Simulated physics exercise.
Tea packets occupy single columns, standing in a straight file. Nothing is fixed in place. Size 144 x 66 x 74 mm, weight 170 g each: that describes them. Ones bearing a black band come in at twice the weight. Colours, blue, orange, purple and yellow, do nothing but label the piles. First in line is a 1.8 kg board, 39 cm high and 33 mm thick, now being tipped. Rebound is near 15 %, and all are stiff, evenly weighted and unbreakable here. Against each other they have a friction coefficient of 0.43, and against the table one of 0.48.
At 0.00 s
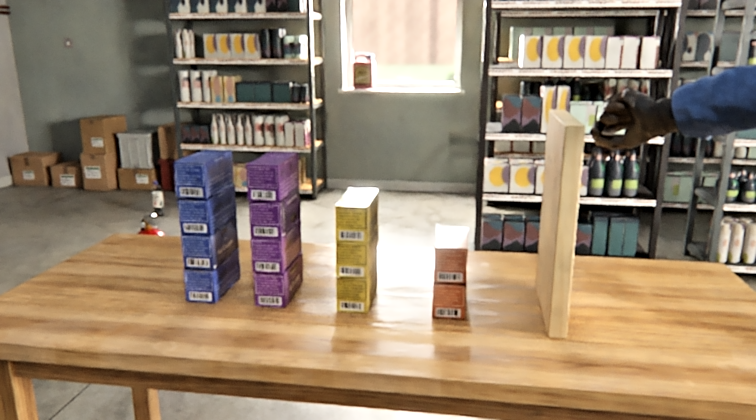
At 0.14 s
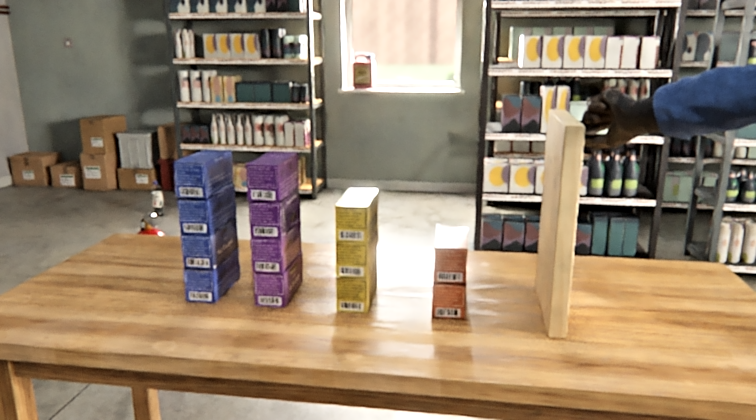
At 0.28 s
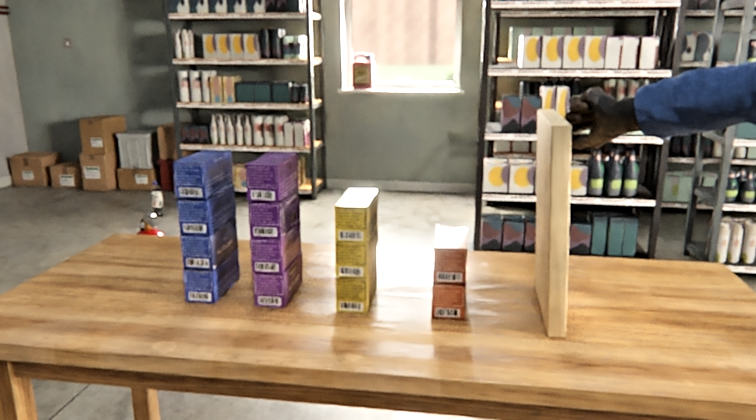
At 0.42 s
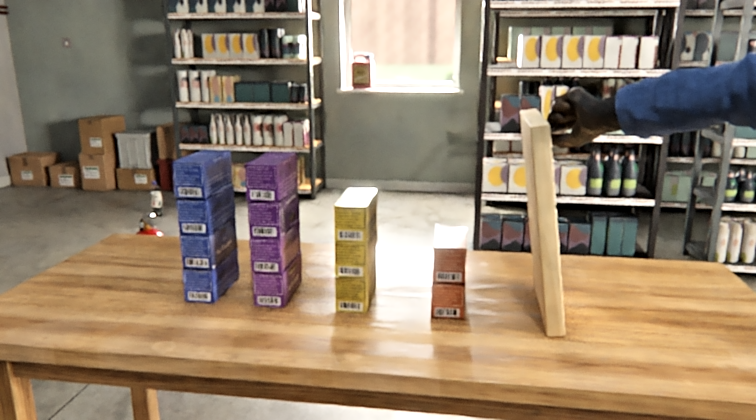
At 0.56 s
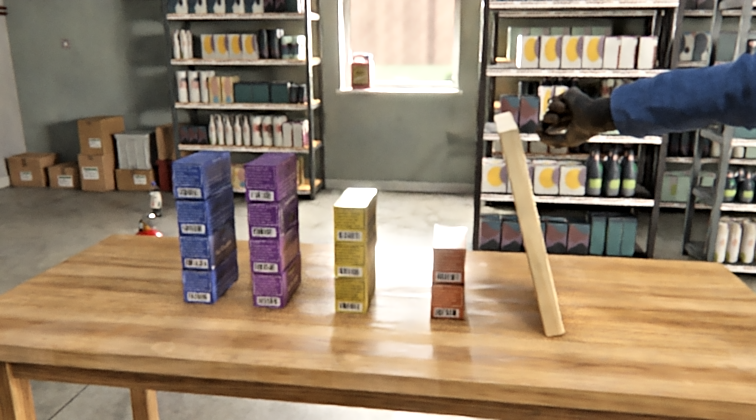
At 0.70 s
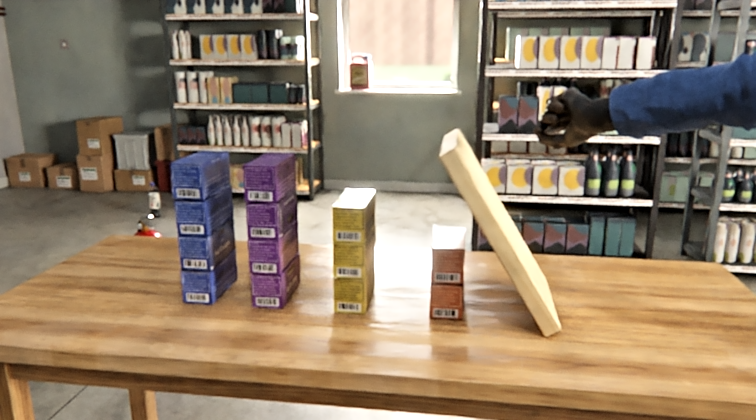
At first, a wooden board stands upright at the right of a table, beside separate stacks of orange, yellow, purple and blue packets, as a gloved hand reaches toward it. The hand pushes the board's upper part leftward, then stays back while the board leans further toward the orange stack.
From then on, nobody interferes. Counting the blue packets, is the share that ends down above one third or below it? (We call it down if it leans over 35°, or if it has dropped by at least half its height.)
The share is below one third.
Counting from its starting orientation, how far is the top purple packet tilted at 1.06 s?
Angle from initial pose, roughly 0 deg - estimate.
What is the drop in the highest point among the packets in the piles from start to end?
Roughly 0 centimetres lower at the end.
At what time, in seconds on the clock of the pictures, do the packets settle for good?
At about 1.5 s.
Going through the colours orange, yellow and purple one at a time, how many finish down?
Down at the end - orange 0, yellow 0, purple 0.
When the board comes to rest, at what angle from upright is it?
Roughly 55 degrees off upright.
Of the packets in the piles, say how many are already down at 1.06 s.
Number at that point: 0 in total.
By 0.76 s, board 43° from upright; none of the 4 blue packets down (0 of 13 in all colours); top blue packet unmoved.
By 0.90 s, board 60° from upright; none of the 4 blue packets down (0 of 13 in all colours); top blue packet unmoved; top orange packet moved 17 mm.
By 1.06 s, board 54° from upright; none of the 4 blue packets down (0 of 13 in all colours); top blue packet unmoved; top orange packet moved 16 mm.
When it is over (1.5 s), board 54° from upright; none of the 4 blue packets down (0 of 13 in all colours); top blue packet unmoved; top orange packet moved 16 mm. That is 0 per cent. In pixels of the last frame, middles, top blue packet near (202, 174), top orange packet near (441, 253).
